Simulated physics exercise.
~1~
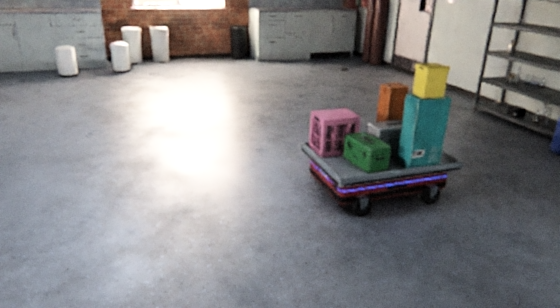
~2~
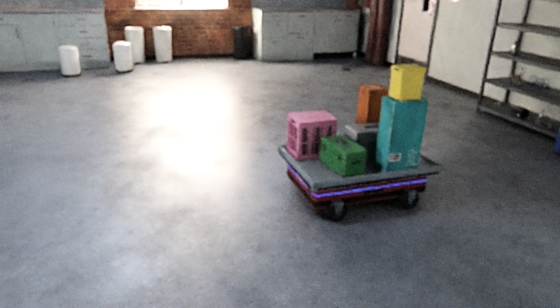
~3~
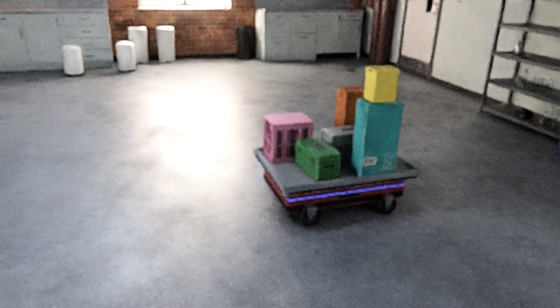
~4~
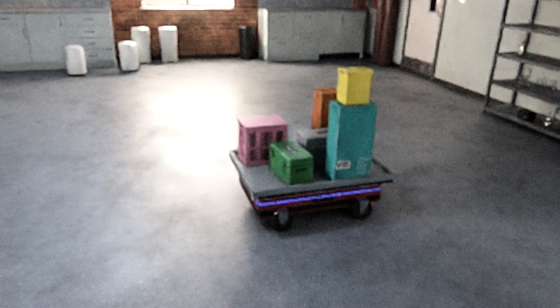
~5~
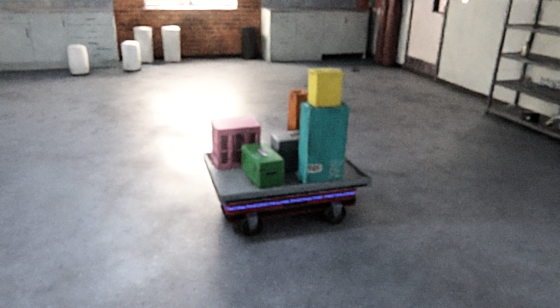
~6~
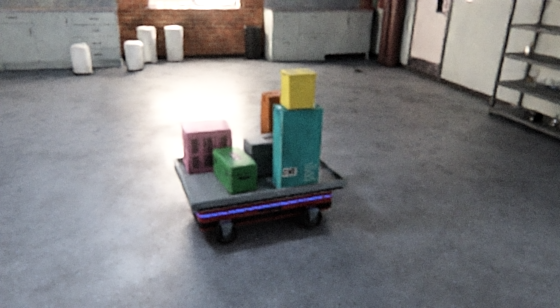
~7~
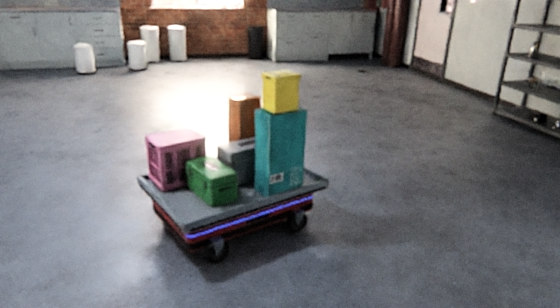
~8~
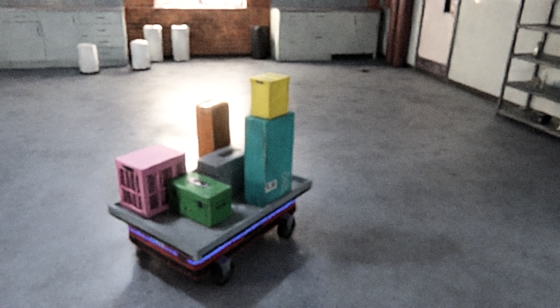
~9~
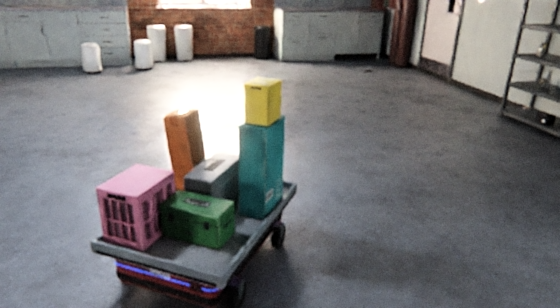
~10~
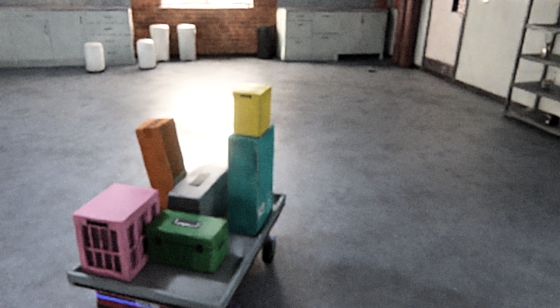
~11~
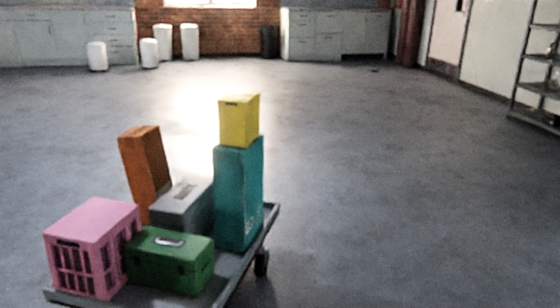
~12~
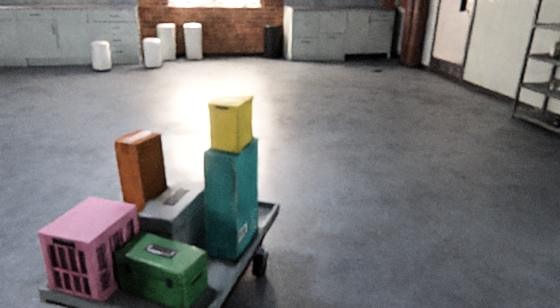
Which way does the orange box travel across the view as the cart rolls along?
The orange box moves to the left, carried along on the cart.
